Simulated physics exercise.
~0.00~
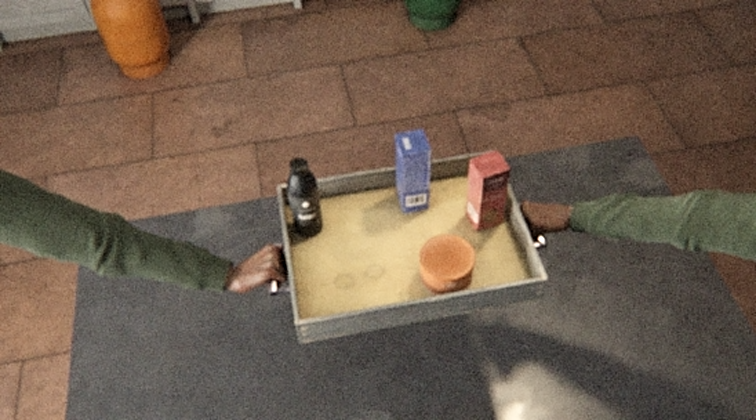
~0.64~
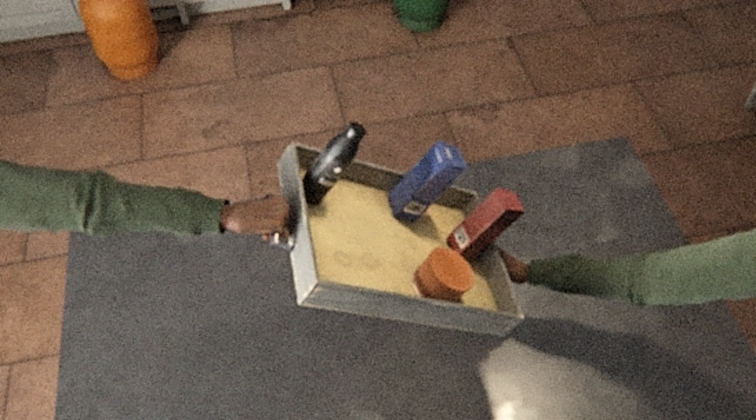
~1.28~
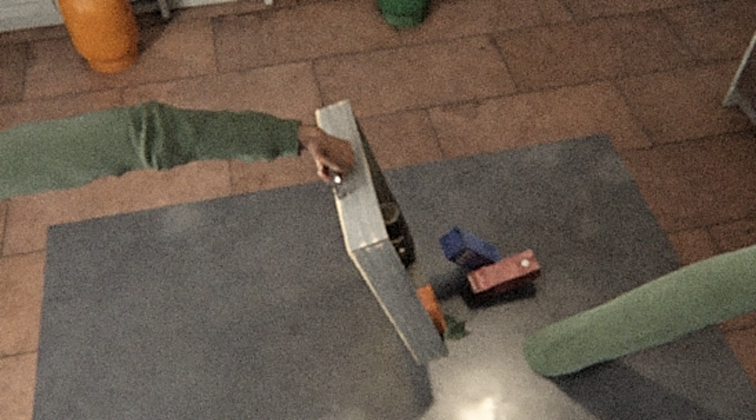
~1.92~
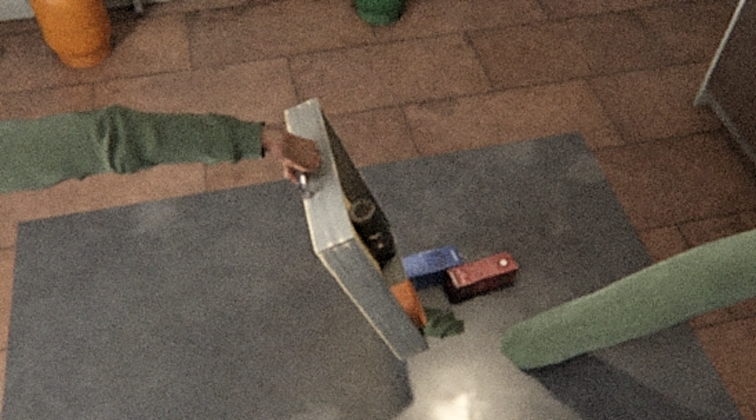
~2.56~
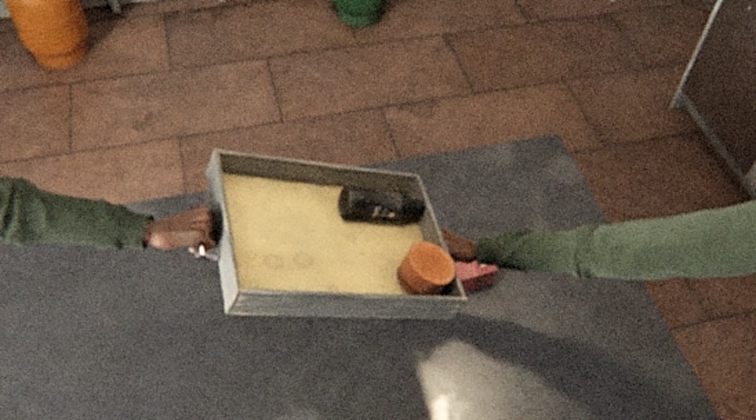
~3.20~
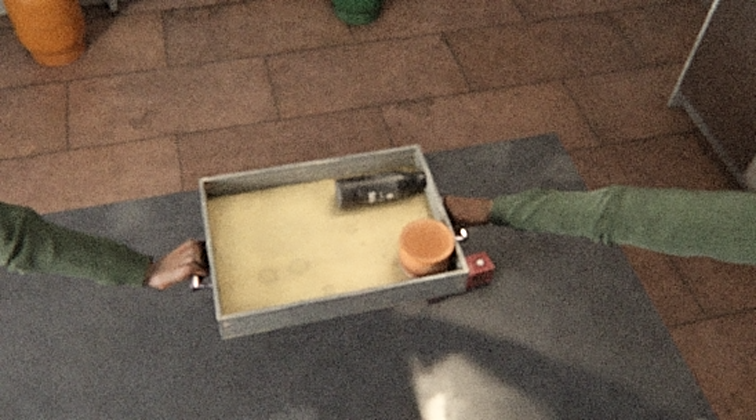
At the start, two green-sleeved hands hold a shallow metal tray level above a grey mat, with a black bottle, a blue carton, a red carton and an orange tub standing inside. The tray tips down to the right, and the bottle and both cartons lean over. It swings steeply until the cartons drop out at the low side, while the bottle and tub stay in. After staying steep briefly, the tray swings back toward level. Finally it is nearly level, the bottle lying on its side near the far edge, the tub upright at the right, and the red carton outside, beside the tray's right end.
